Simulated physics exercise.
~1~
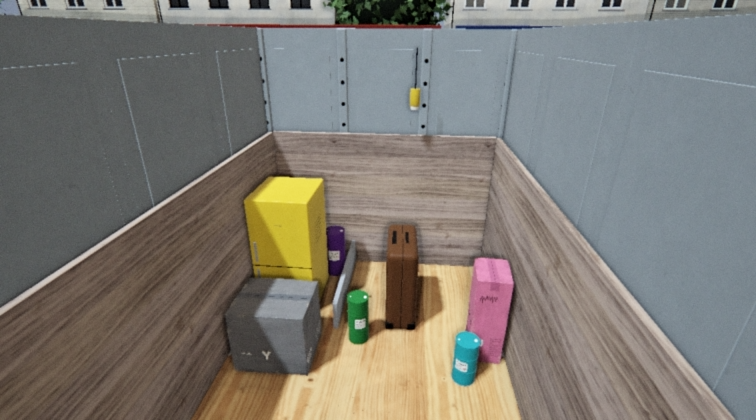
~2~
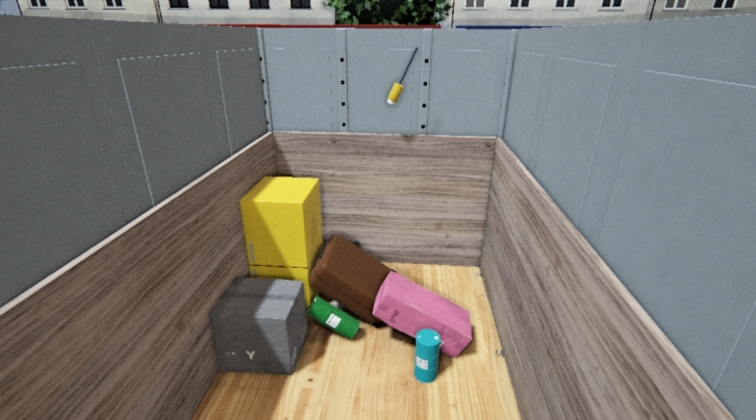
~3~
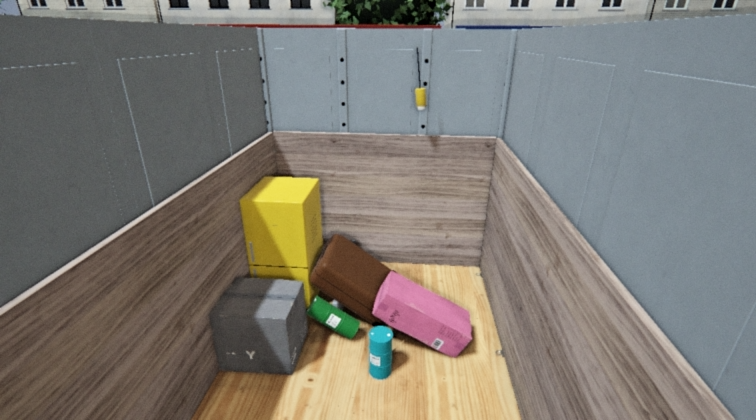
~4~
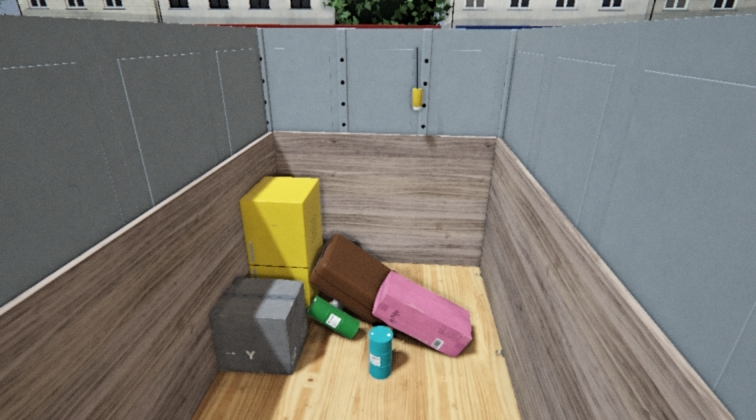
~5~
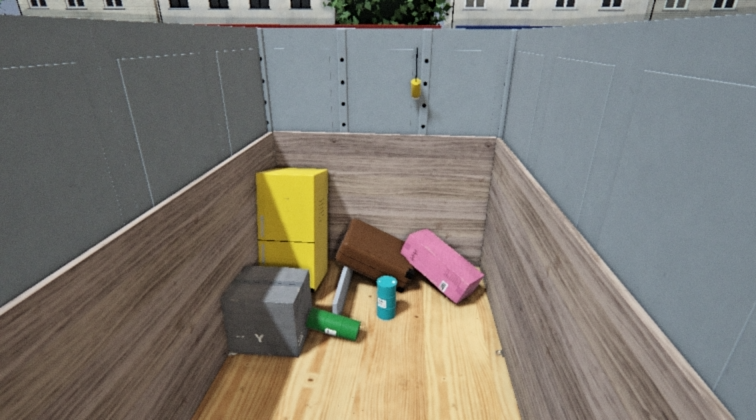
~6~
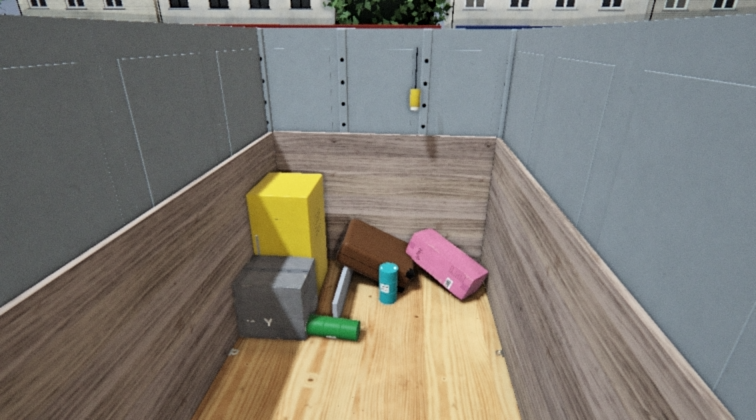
The yellow appliance stays upright while the case, pink box and green canister topple left.
